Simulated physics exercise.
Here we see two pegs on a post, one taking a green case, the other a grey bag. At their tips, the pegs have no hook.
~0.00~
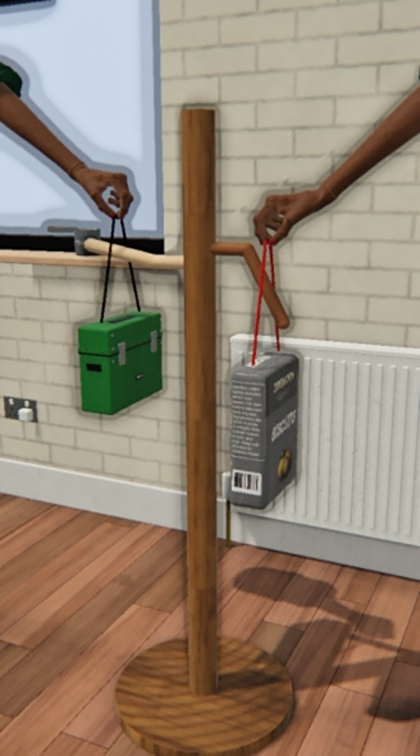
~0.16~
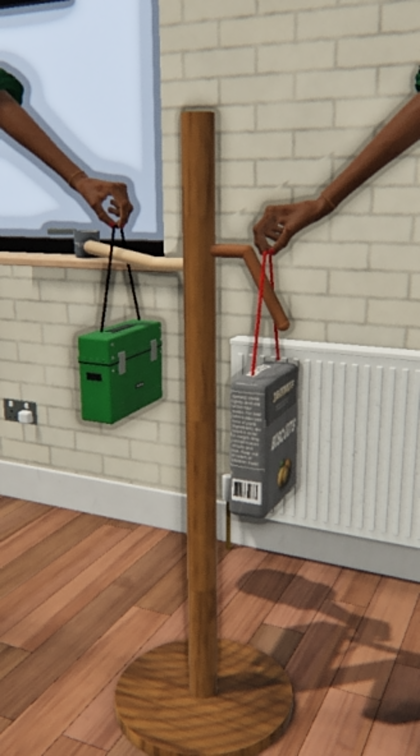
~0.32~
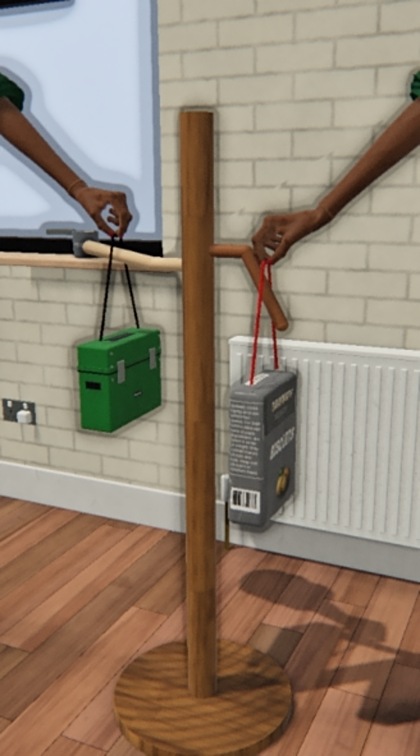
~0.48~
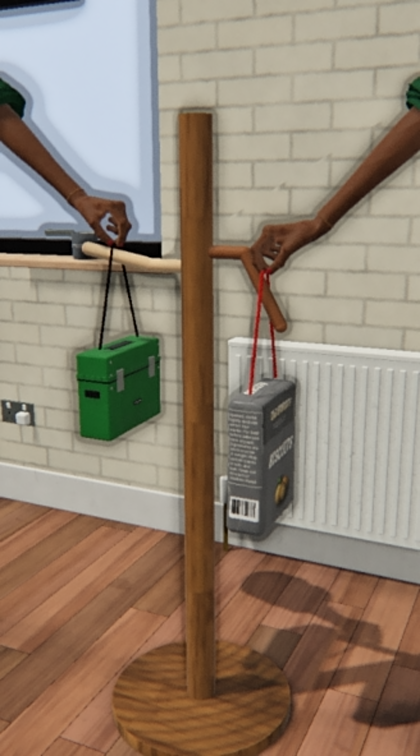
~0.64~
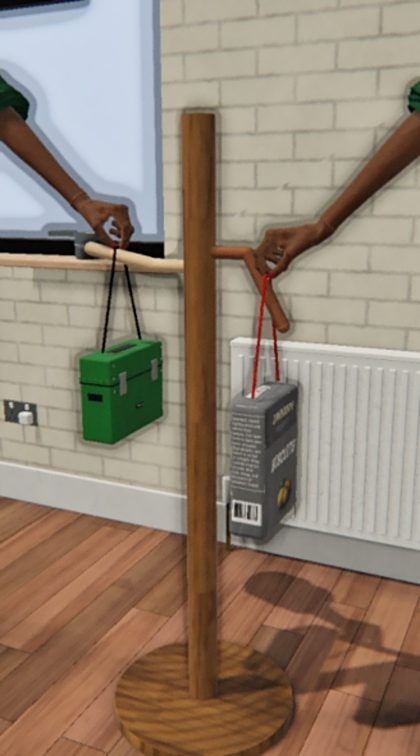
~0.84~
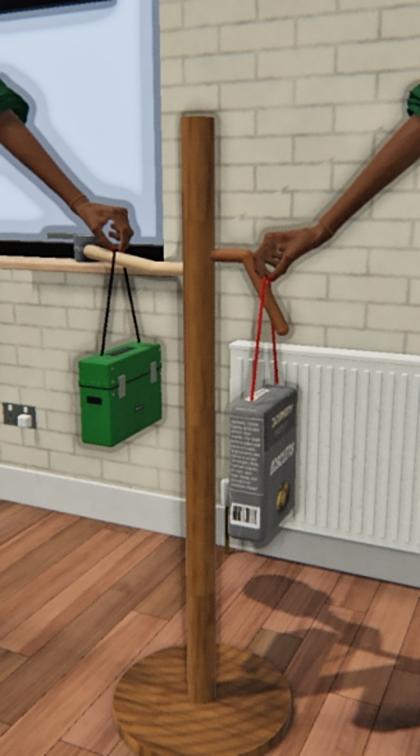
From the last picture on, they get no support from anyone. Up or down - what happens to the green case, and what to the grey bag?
At the end, the green case does not fall. The grey bag falls away.
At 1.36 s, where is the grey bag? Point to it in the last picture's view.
Around (260, 657).
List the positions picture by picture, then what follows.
In the first frame, green case (123, 361); grey bag (265, 429); left peg tip (91, 245); right peg tip (283, 323).
In the second frame, green case (123, 369); grey bag (265, 438).
In the third frame, green case (122, 378); grey bag (264, 447).
In the fourth frame, green case (121, 386); grey bag (263, 455).
In the fifth frame, green case (124, 389); grey bag (265, 459).
In the sixth frame, green case (123, 392); grey bag (264, 462); left peg tip (90, 251), pointing up; right peg tip (282, 329), sloping steeply down.
After 1.10 s, green case hanging near (124, 391); grey bag falling near (263, 554).
After 1.36 s, green case hanging near (124, 394); grey bag on the floor near (260, 658).
After 1.70 s, green case hanging near (124, 394); grey bag on the floor near (268, 668).
At rest, green case hanging near (124, 394); grey bag on the floor near (261, 666). The green case remains on its peg and the grey bag slips off its peg.
